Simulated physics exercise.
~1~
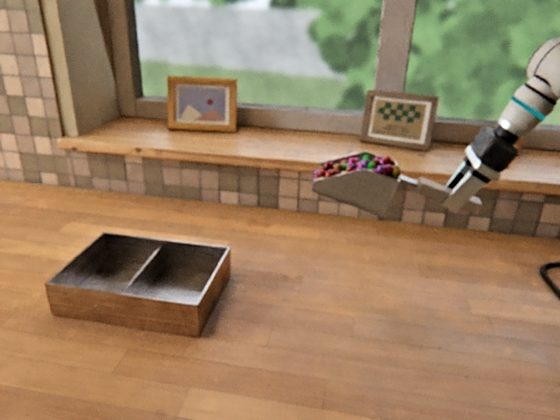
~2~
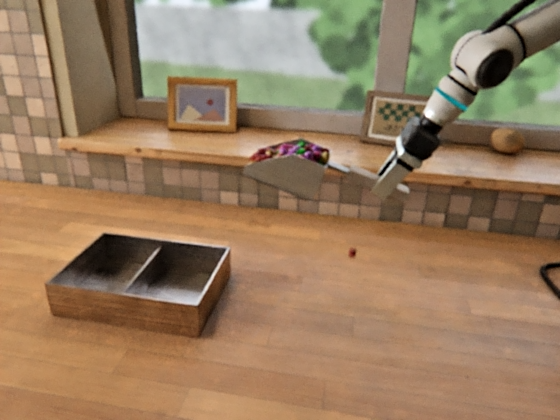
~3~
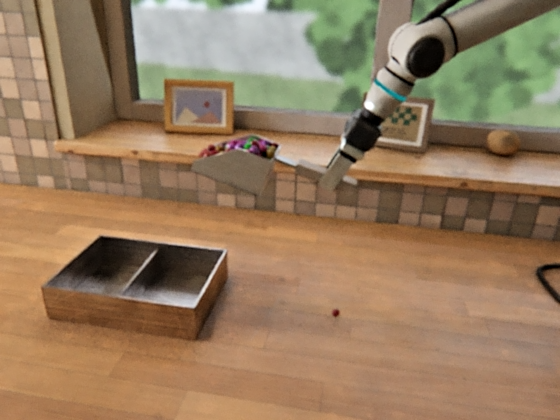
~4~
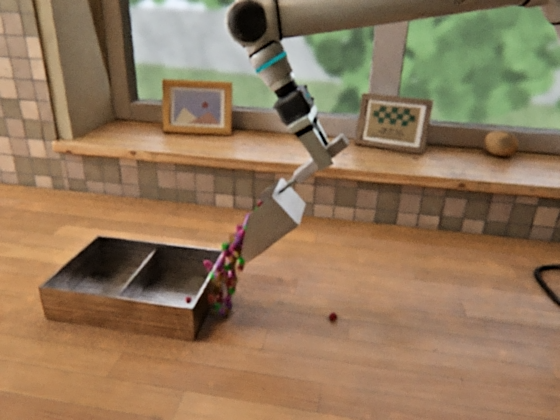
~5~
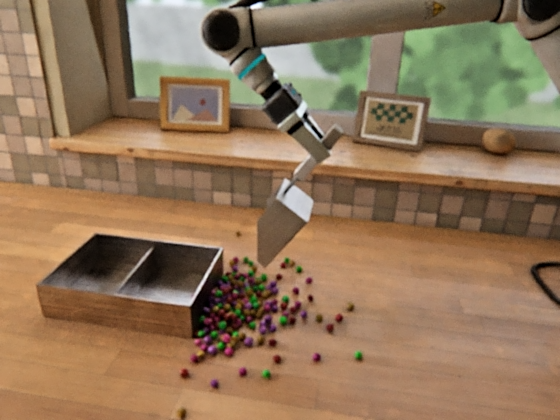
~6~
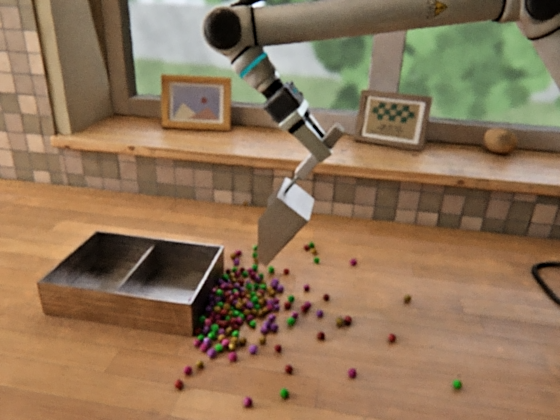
On a wooden counter by a window, a robot arm carried a scoop heaped with small colourful balls left toward a divided box, dropping one on the way, then tipped it too early, and nearly all of them spilled across the counter beside the box.
